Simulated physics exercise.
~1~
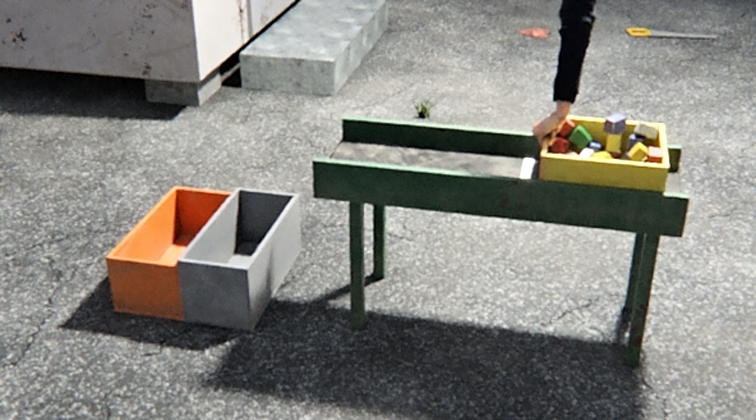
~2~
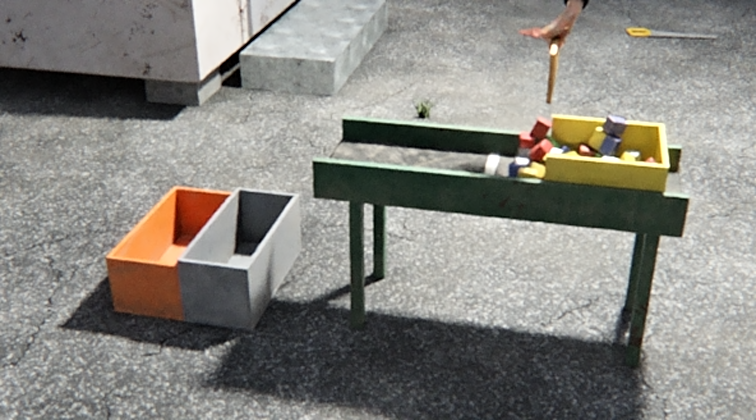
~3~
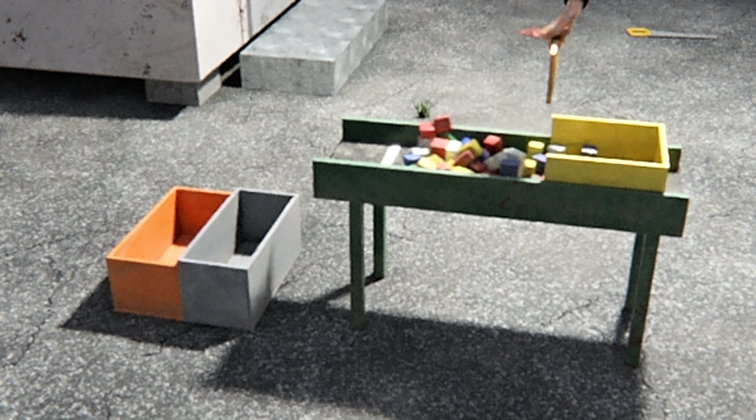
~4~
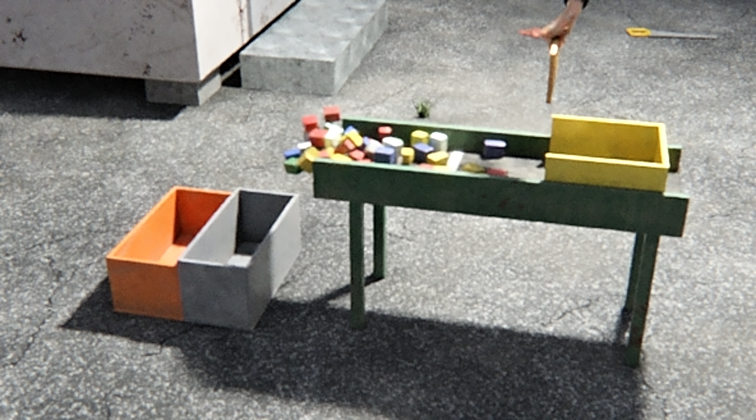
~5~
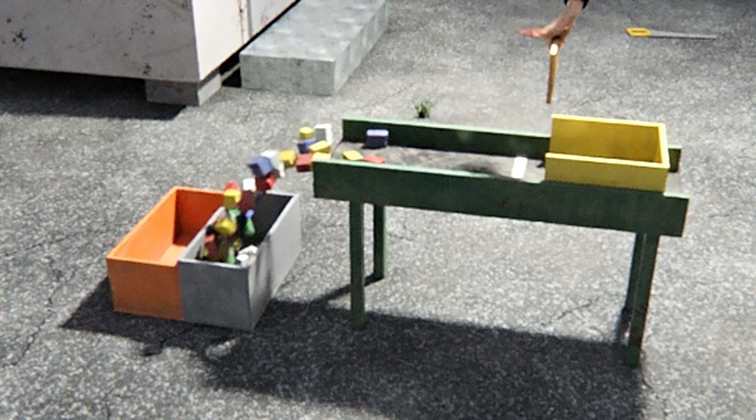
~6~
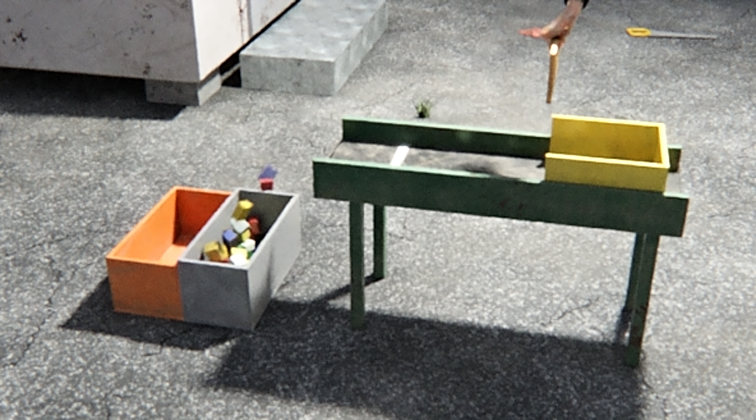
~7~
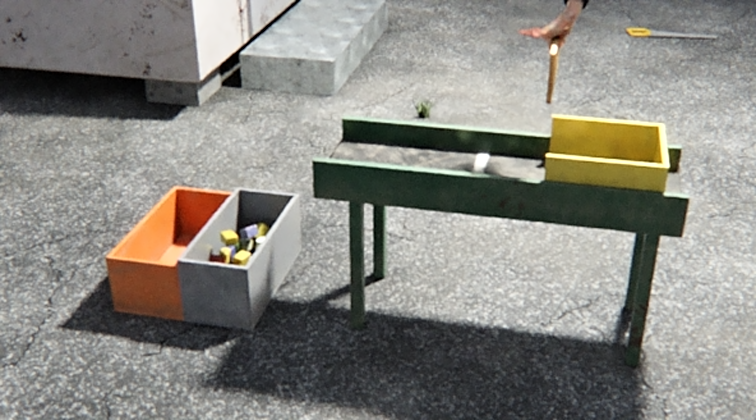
A green belt table stands on cracked grey asphalt, seen from slightly above, with a yellow pen of colourful toy bricks at its right end and an orange tote and a grey bin on the ground to the left. A hand at the top lifts a gate from beside the pen and holds it up. The bricks ride left along the belt in a loose, spreading pile, leaving the pen empty. They spill off the left end and tumble down into the grey bin. The last few drop in after them, and the bricks rest there while the orange tote stays empty.
